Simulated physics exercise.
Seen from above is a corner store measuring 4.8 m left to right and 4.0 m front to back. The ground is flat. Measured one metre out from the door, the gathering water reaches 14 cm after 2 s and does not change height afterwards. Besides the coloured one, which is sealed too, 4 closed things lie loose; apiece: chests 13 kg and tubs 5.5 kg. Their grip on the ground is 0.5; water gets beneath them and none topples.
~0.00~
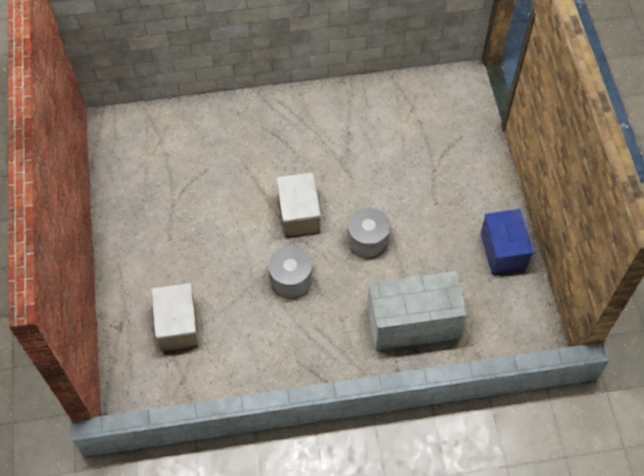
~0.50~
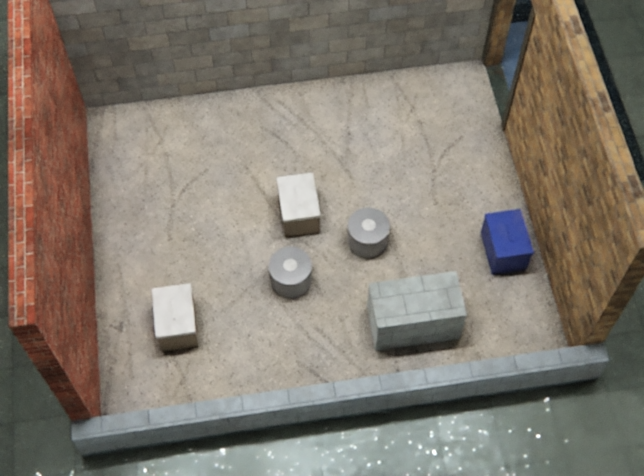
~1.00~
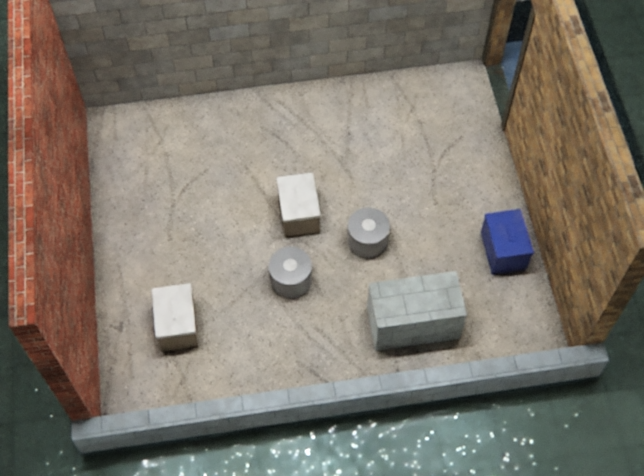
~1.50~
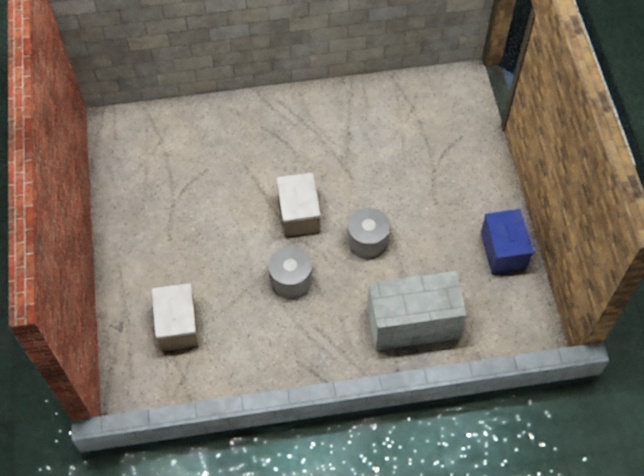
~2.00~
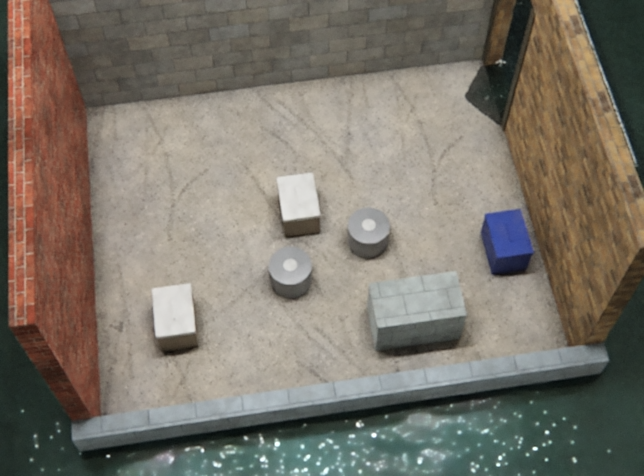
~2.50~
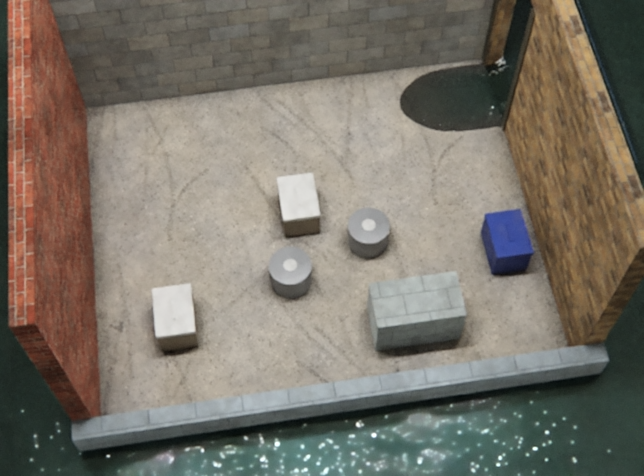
Dark water surrounding a walled enclosure, then spreading through the back right doorway across the floor while the blue box stays still.
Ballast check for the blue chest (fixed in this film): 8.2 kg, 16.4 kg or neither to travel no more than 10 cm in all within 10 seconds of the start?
It will take just the lighter choice to stop it.
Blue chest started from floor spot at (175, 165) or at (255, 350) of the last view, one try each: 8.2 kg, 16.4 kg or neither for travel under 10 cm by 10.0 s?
Taking them in turn, only the heavier mass keeps it, and the lighter mass keeps it.
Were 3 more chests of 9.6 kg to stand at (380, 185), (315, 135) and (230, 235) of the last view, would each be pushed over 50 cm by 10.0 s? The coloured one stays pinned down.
Spot one stays inside, spot two crosses the limit, spot three stays inside.
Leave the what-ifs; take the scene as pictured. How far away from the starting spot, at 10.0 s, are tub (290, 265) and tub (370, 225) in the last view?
First 0 cm, then 0 cm.
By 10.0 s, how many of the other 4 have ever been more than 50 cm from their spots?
Tally: 0.
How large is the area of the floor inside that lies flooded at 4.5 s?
At that time the wet patch spans about 7.0 m2.
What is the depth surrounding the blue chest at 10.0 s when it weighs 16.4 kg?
Depth: Approx. 1 cm.
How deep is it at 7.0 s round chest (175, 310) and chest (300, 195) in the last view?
0 and 3 cm.
After 3.5 s the blue chest would be 0 cm from its start with 8.2 kg and 0 cm from its start with 16.4 kg; 0 cm of water round it then.
After 4.5 s the blue chest would be 0 cm from its start with 8.2 kg and 0 cm from its start with 16.4 kg; 0 cm of water round it then.
After 7.0 s the blue chest would be 0 cm from its start with 8.2 kg and 0 cm from its start with 16.4 kg; 0 cm of water round it then.
After 10.0 s the blue chest would be 0 cm from its start with 8.2 kg and 0 cm from its start with 16.4 kg; 1 cm of water round it then.
